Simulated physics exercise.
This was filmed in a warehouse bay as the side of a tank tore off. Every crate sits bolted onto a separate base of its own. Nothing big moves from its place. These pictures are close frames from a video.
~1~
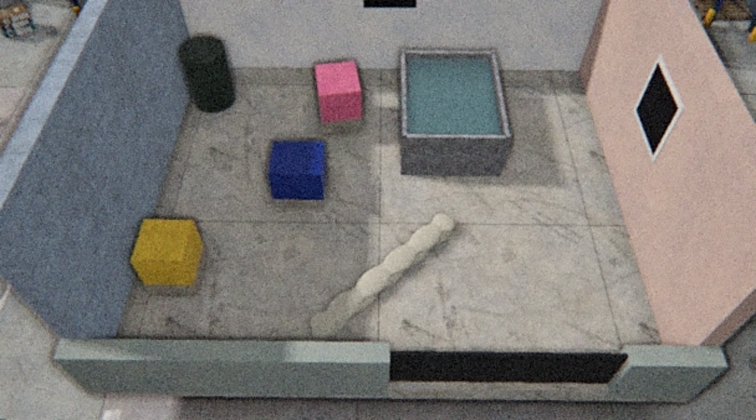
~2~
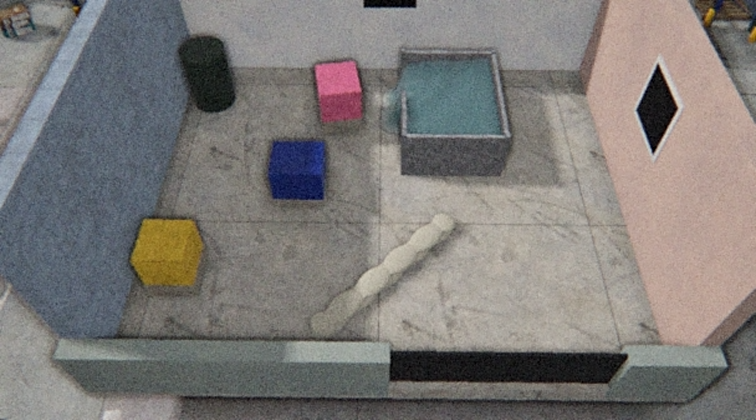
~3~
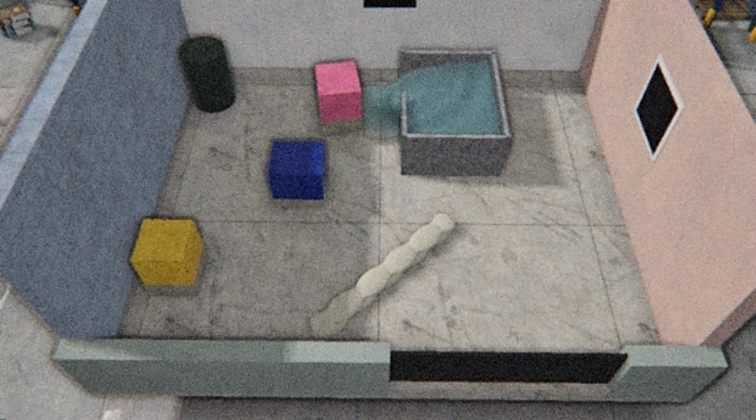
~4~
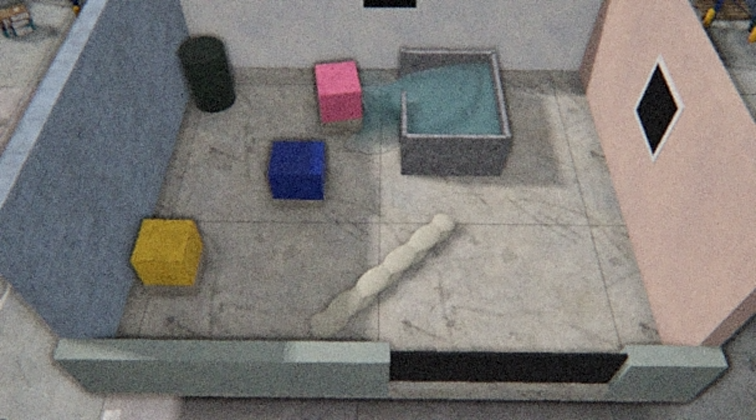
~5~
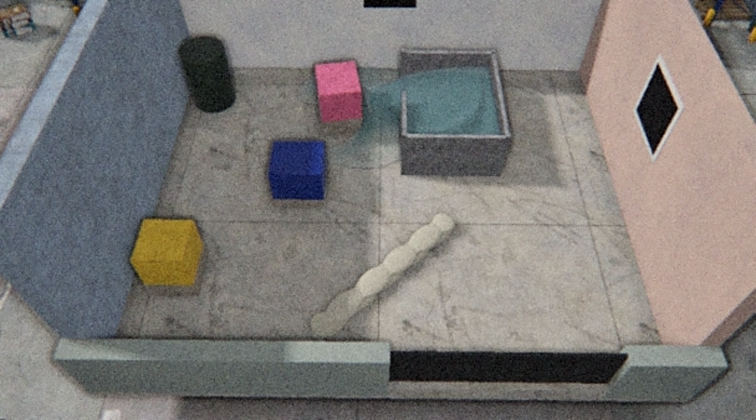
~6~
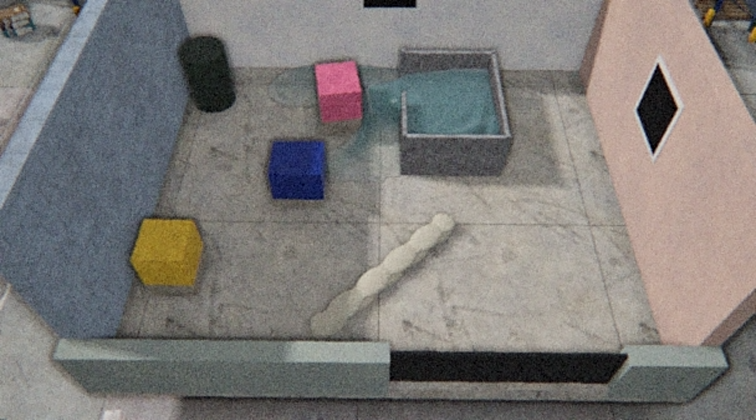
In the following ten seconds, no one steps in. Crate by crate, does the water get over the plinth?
As I see it, the pink crate meets the water; the yellow crate avoids the water; the blue crate avoids the water.
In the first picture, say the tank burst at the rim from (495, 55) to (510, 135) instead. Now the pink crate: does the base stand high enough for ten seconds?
The pink one is not reached.
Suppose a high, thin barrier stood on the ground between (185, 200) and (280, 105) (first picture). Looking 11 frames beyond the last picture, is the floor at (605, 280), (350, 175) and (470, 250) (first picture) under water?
One by one: Spared, soaked, spared.
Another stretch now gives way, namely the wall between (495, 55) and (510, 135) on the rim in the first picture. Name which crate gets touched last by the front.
I'd go with the one in blue.
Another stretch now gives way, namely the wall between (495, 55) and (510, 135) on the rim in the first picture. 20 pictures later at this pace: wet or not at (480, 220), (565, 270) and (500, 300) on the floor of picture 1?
The first comes out soaked, the second soaked, the third soaked.
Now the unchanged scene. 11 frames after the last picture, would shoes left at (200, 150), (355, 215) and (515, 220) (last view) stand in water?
Taking the three spots one by one, I'd call them drenched, drenched and clear.
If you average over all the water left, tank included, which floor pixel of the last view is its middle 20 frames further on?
Close to pixel (339, 142).
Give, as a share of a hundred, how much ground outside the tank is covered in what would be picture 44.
I make it 70 per cent.
A moment on, water covers 20 % of the floor; the pink crate water round its plinth, the yellow crate not reached, the blue crate water round its plinth.
Next, water covers 35 % of the floor; the pink crate water round its plinth, the yellow crate not reached, the blue crate water round its plinth.
Then, water covers 55 % of the floor; the pink crate water round its plinth, the yellow crate water round its plinth, the blue crate water round its plinth.
Later, water covers 70 % of the floor; the pink crate water round its plinth, the yellow crate water round its plinth, the blue crate water round its plinth.
In the end, water covers 95 % of the floor; the pink crate was topped, the yellow crate stayed above the water, the blue crate stayed above the water.
